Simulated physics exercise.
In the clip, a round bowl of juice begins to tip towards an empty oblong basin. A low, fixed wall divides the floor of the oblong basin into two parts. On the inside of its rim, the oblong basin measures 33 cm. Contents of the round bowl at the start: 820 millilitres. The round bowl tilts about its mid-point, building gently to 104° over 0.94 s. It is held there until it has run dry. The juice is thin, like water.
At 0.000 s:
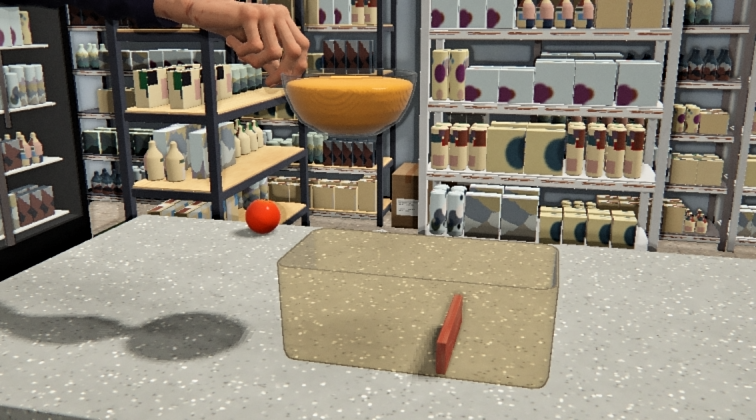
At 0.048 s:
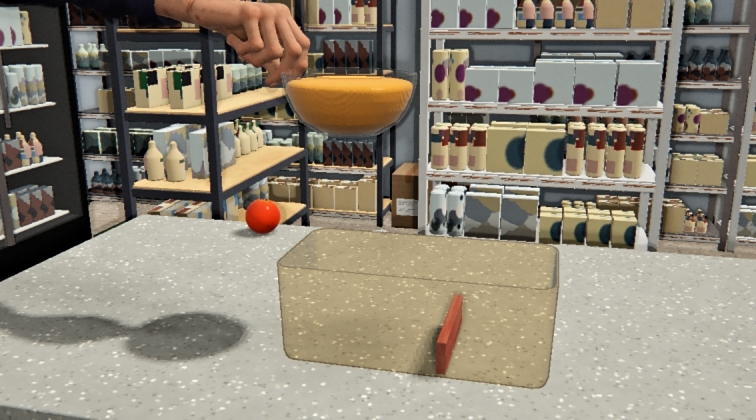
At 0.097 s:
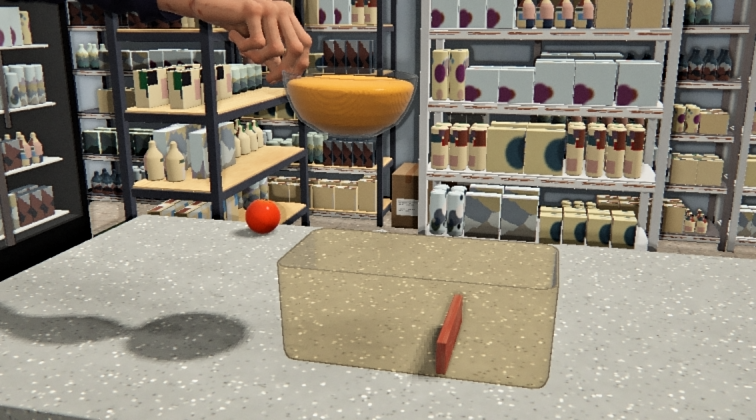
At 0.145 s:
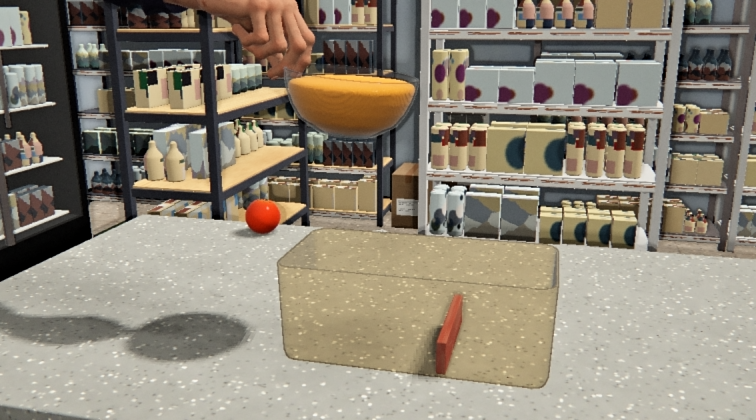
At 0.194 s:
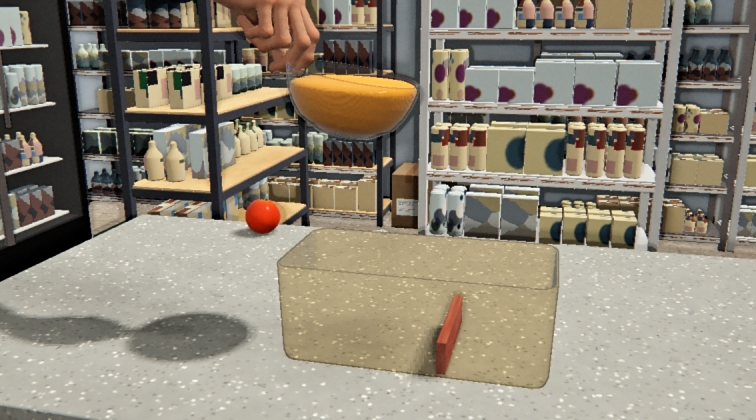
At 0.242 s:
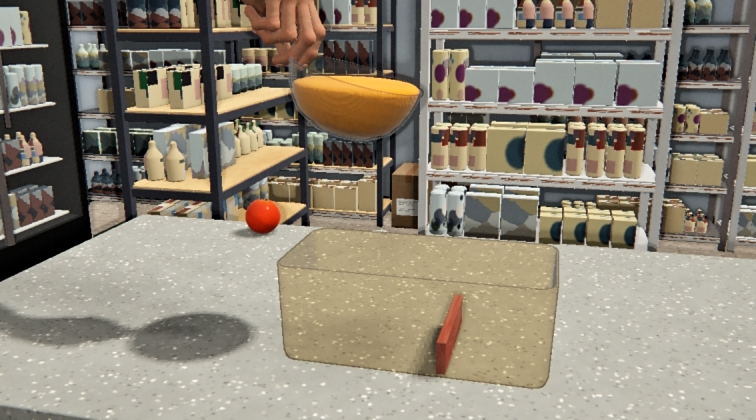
In a shop with stocked shelves, a hand held a round bowl of orange juice above a clear, empty oblong basin on a speckled counter, then slowly tilted it slightly to the right.
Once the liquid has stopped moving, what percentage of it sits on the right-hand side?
About 69 per cent.
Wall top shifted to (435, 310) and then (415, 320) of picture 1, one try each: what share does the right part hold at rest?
One try each: Around 80 percent and then around 85 percent.
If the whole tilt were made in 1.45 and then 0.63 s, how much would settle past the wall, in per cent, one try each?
75 then 55 %.
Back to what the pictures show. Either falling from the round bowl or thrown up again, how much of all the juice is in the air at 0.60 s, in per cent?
Around 50 percent.
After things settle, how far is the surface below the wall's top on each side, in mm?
34 mm left, 10 mm right.
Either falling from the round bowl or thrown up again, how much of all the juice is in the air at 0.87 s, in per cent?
Near 8 percent.
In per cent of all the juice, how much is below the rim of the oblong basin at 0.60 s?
About 20 per cent.
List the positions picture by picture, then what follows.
In the first frame, tilt 0°; pouring edge (415, 76); surface from (291, 81) to (413, 84); the oblong basin's rim runs from (297, 247) to (558, 268); the wall's top is at (451, 318).
In the second frame, tilt 1°; pouring edge (415, 77); surface from (291, 81) to (413, 84).
In the third frame, tilt 3°; pouring edge (416, 79); surface from (292, 80) to (413, 85).
In the fourth frame, tilt 6°; pouring edge (417, 83); surface from (294, 79) to (415, 87).
In the fifth frame, tilt 11°; pouring edge (418, 89); surface from (296, 79) to (417, 88).
In the sixth frame, tilt 16°; pouring edge (419, 96); surface from (298, 80) to (420, 90); 1 per cent is over the edge.
By 0.60 s the tilt is 74° and 31 per cent is still to pour, 2 is left of the wall and 18 right of it.
By 0.87 s the tilt is 102° and 1 per cent is still to pour, 21 is left of the wall and 70 right of it.
By 1.14 s the tilt is 104° and 0 per cent is still to pour, 30 is left of the wall and 69 right of it.
By 1.44 s the tilt is 104° and 0 per cent is still to pour, 30 is left of the wall and 69 right of it.
At rest 30 per cent lies left of the wall, 69 right of it and 1 outside.
